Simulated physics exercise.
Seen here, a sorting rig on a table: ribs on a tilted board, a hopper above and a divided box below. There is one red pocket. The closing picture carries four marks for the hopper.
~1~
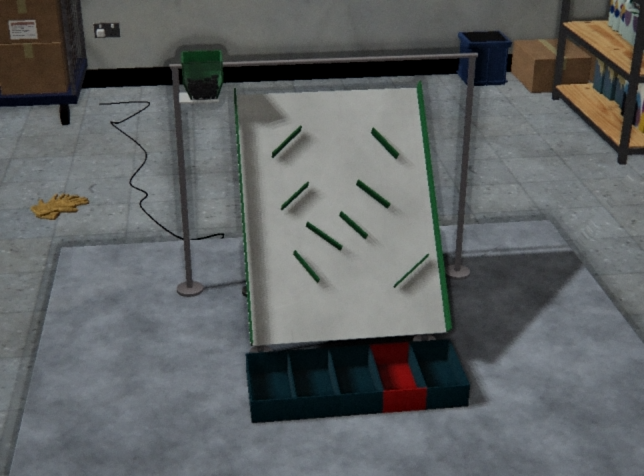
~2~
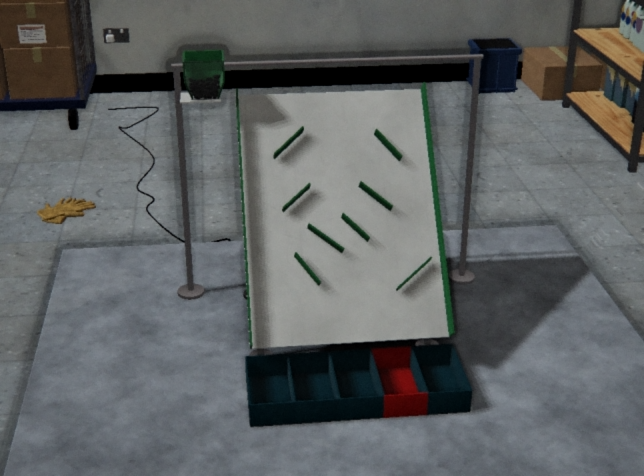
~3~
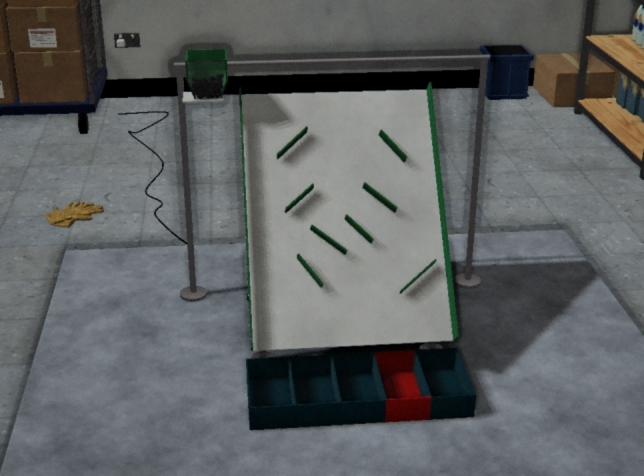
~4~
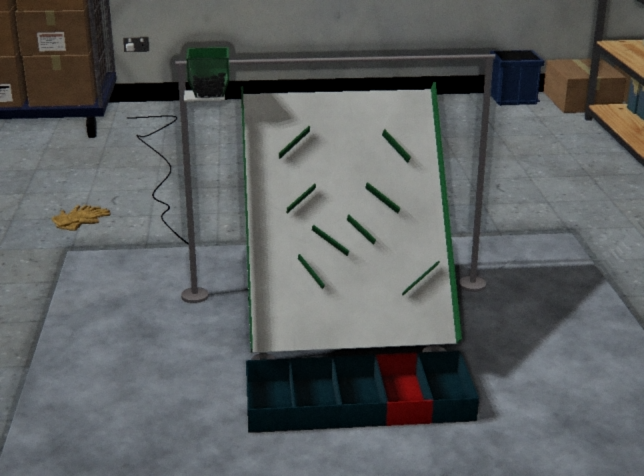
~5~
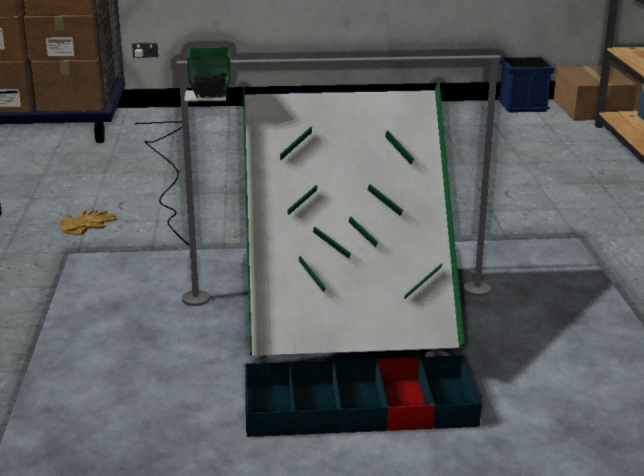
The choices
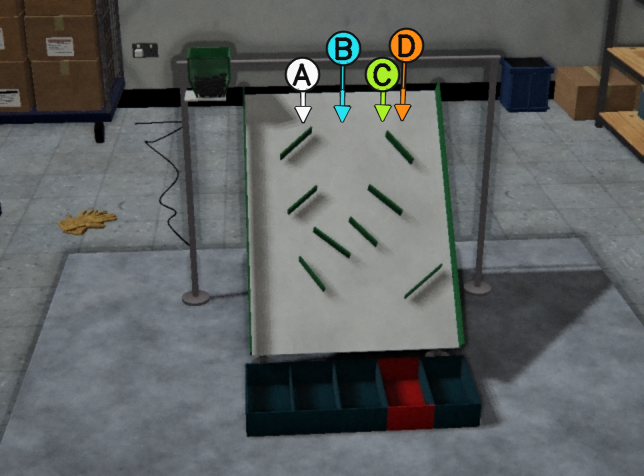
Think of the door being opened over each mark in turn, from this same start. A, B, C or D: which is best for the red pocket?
The answer is mark B.
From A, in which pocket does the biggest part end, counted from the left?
It is the first one.
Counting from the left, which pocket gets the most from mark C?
The fourth.
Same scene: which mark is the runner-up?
Here it is mark C.
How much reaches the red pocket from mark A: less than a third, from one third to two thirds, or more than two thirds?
Mark A gives less than a third.
On the marked copy, mark A meets the board at (303, 116); mark B meets the board at (342, 115); mark C meets the board at (382, 115); mark D meets the board at (402, 114).
With A, roughly a quarter in the red pocket, roughly two thirds in other pockets, about a tenth held on the board.
With B, roughly half in the red pocket, roughly a third in other pockets, about a tenth held on the board.
With C, roughly a third in the red pocket, roughly half in other pockets, about a tenth held on the board.
With D, roughly a quarter in the red pocket, roughly two thirds in other pockets, about a tenth held on the board.
